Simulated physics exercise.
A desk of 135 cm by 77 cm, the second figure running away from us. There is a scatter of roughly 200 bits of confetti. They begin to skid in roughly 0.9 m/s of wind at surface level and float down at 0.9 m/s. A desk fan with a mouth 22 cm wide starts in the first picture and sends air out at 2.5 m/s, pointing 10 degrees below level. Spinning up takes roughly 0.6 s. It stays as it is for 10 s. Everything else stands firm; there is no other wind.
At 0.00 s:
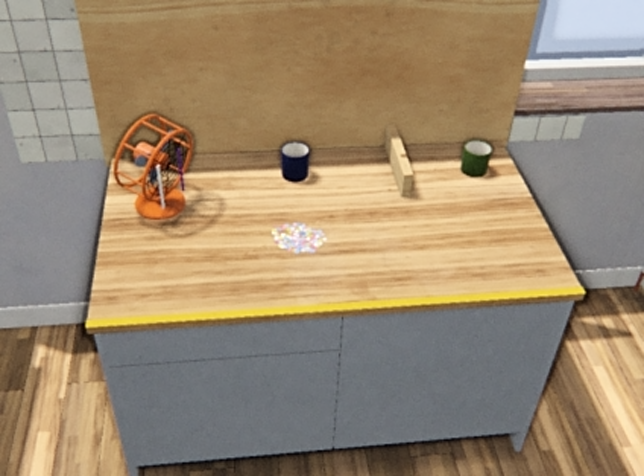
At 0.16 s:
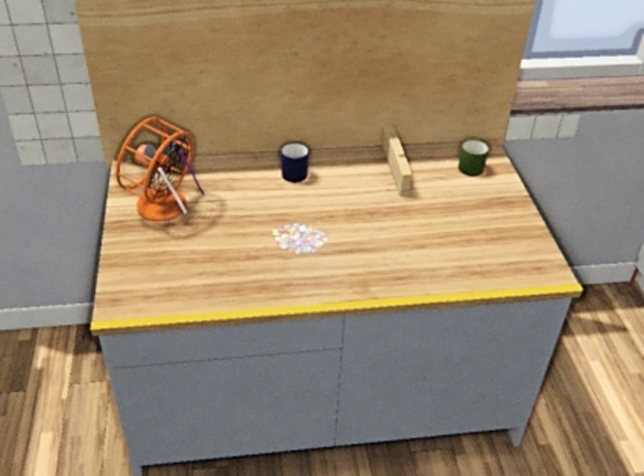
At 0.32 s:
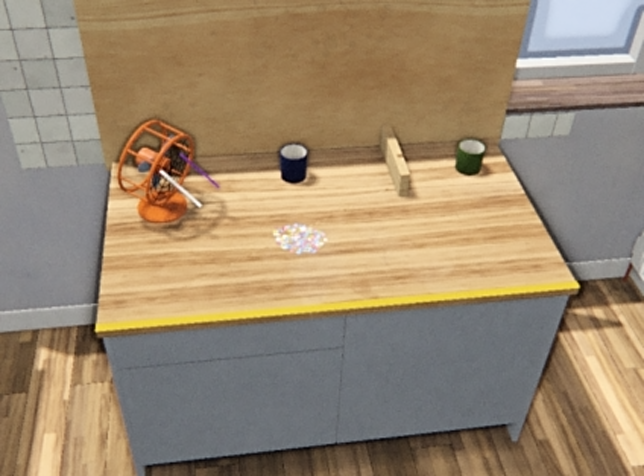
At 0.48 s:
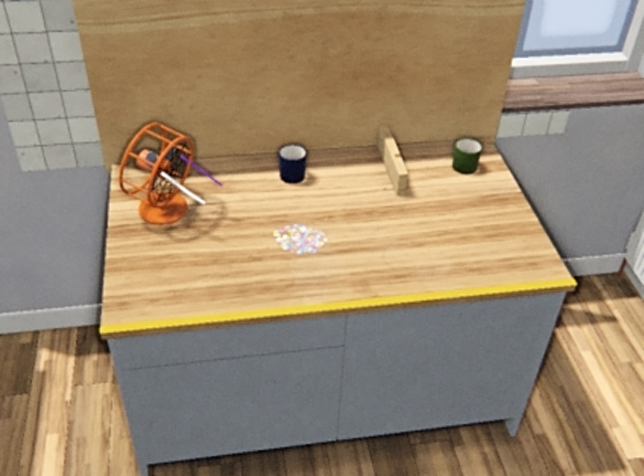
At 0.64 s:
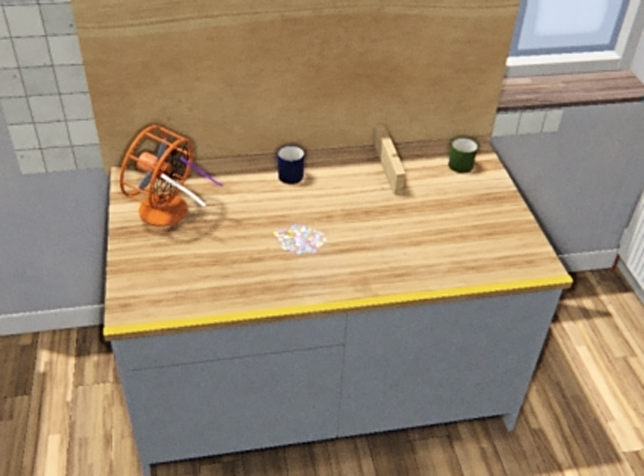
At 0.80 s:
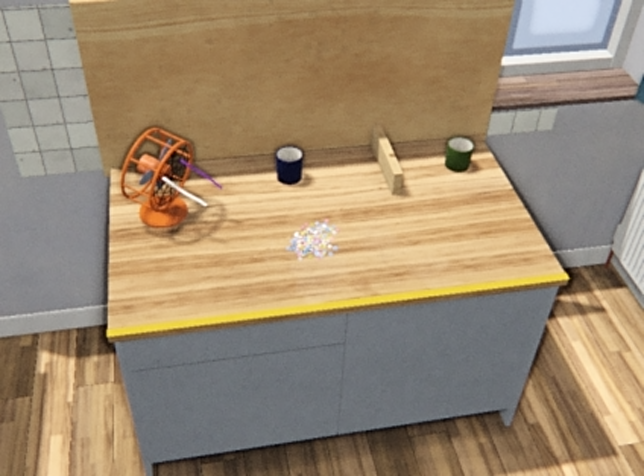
On a wooden worktop with a yellow front edge, an orange desk fan at the left points toward a small patch of pale confetti, which lies still at first, then begins to shift slightly right and spread out.
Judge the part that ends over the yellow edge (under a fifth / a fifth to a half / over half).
By then between a fifth and a half are over the yellow edge.
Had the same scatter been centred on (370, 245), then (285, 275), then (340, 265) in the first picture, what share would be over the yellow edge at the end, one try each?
In that order: 10 %, 100 %, 90 %.
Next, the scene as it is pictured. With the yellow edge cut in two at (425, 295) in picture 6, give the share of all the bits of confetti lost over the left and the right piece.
About 10 % left and 30 % right.
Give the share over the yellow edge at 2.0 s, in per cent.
Some 40 per cent.
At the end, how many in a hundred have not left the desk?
About 1 %.
After 2.0 s the count stands so, 38 % are over the yellow edge.
After 3.2 s the count stands so, 38 % are over the yellow edge.
After 5.5 s the count stands so, 38 % are over the yellow edge.
After 10.0 s, at the end, 38 % are over the yellow edge.
